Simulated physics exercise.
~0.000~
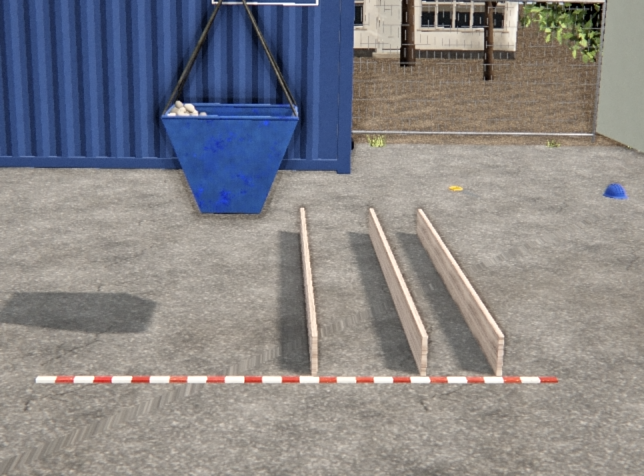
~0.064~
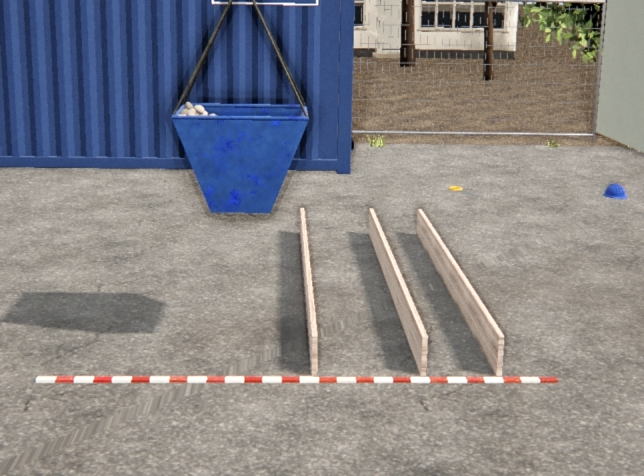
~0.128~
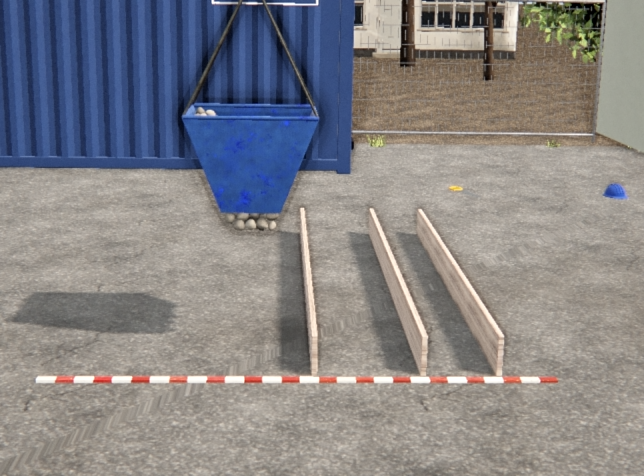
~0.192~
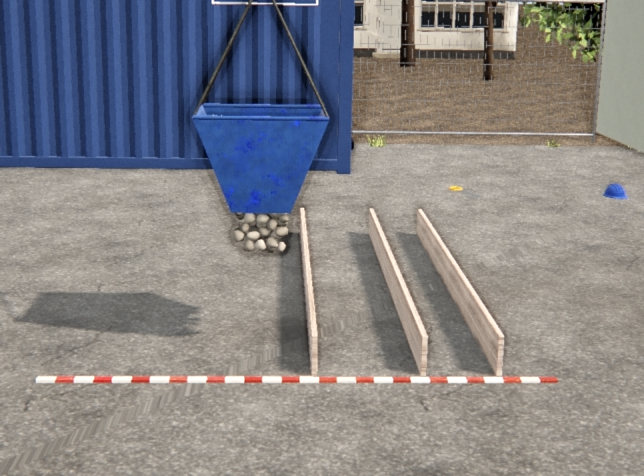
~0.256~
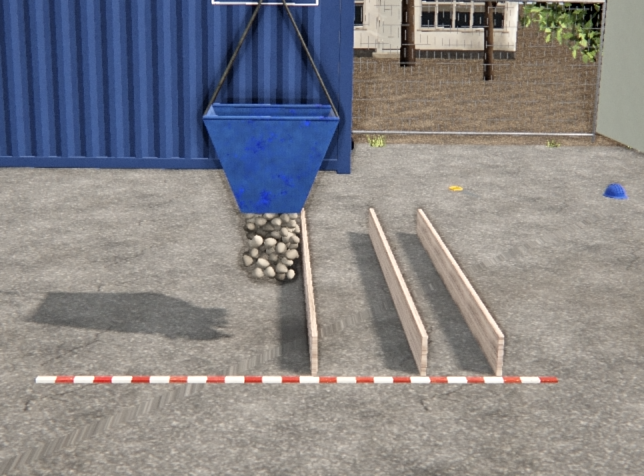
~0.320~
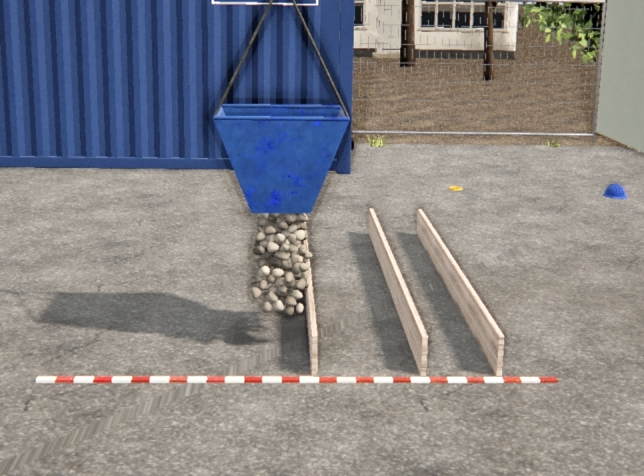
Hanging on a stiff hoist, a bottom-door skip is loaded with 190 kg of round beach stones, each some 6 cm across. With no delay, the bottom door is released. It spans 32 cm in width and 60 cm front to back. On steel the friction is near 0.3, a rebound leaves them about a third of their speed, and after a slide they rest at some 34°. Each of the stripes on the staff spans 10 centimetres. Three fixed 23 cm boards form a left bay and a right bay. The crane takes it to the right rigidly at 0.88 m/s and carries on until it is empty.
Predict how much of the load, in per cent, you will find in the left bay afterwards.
About 59 per cent of the load.
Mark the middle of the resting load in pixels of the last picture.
I'd point to somewhere near (330, 329).
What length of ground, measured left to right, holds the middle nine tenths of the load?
Some 100 cm left to right.
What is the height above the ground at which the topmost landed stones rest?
Height at rest: Around 20 cm.
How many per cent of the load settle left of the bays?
I'd say close to 40 per cent of the load ends there.
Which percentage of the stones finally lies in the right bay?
It works out to some 0 percent.
After 0.7 s, 0 % in the bottom-door skip, 41 % falling or lying left of the bays, 59 % falling or lying in the left bay; the stones farthest right are at (389, 329).
After 1.1 s, 0 % in the bottom-door skip, 41 % falling or lying left of the bays, 59 % falling or lying in the left bay; the stones farthest right are at (405, 340).
After 1.7 s, 0 % in the bottom-door skip, 41 % falling or lying left of the bays, 59 % falling or lying in the left bay; the stones farthest right are at (405, 340).
After 2.6 s, 0 % in the bottom-door skip, 41 % falling or lying left of the bays, 59 % falling or lying in the left bay; the stones farthest right are at (405, 340).
After 4.5 s, 0 % in the bottom-door skip, 41 % left of the bays, 59 % in the left bay; the stones farthest right are at (405, 340).
